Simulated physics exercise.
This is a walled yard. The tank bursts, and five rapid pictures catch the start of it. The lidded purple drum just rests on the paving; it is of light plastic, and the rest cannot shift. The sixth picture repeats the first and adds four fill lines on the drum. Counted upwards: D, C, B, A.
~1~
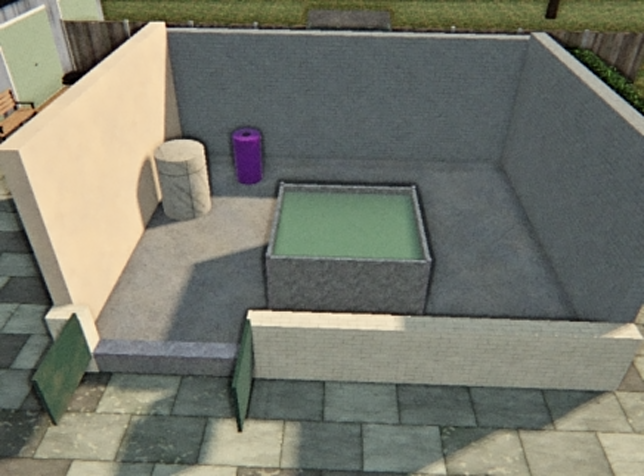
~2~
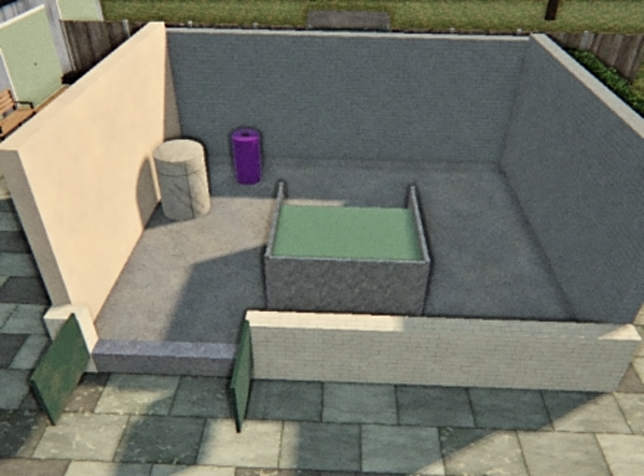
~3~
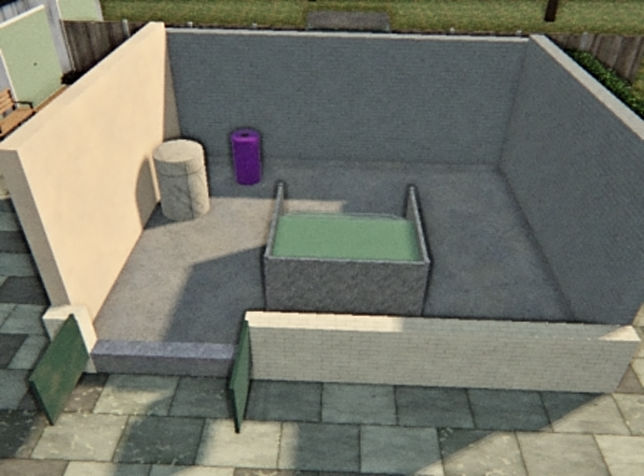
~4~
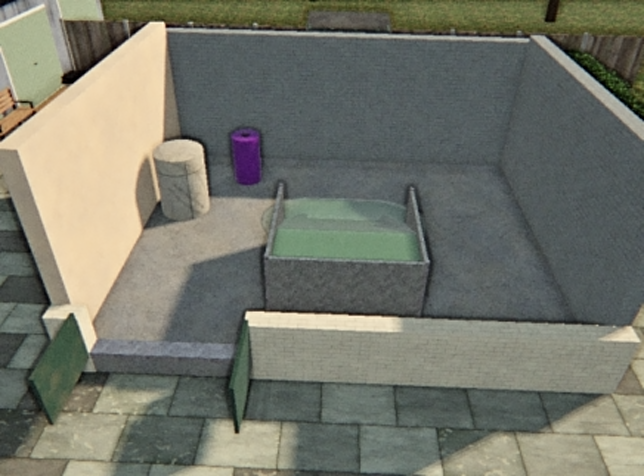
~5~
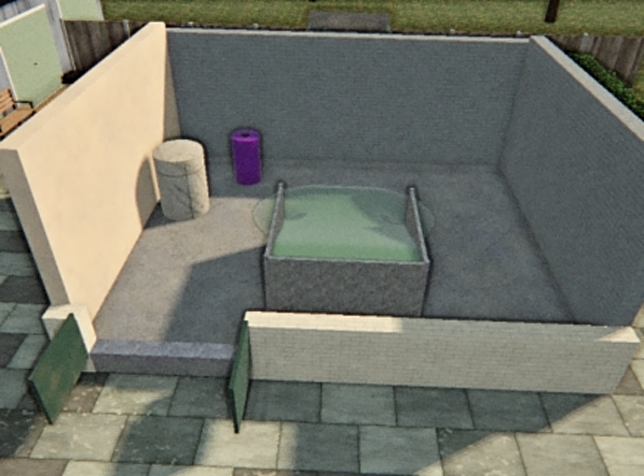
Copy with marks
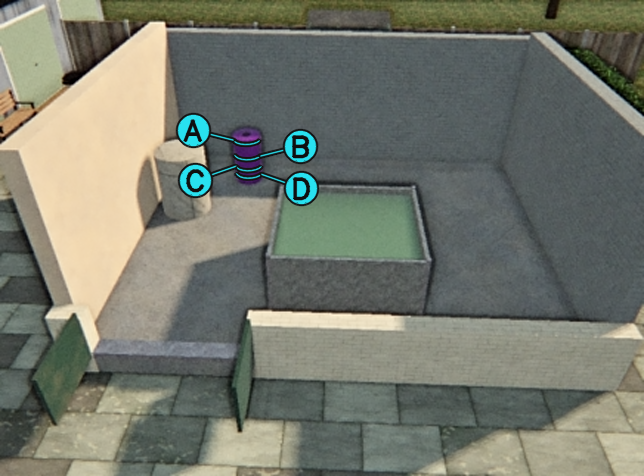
Walled yard with a purple drum and stone cylinder, the tank's back wall vanishing and greenish water spreading out behind it.
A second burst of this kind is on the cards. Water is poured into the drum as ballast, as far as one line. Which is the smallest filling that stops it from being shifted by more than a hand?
B will do.
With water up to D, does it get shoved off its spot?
Yes, it does.
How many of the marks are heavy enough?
Two of the four.
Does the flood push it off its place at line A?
No.
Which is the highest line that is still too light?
It is C.
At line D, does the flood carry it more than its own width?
Yes, it does.
On the marked copy, A at (245, 144); B at (246, 159); C at (247, 170); D at (247, 178); from the bottom up D, C, B, A.
With A, it does not move.
With B, it does not move.
With C, it is pushed about its own width away.
With D, it is pushed about 3 times its own width away.
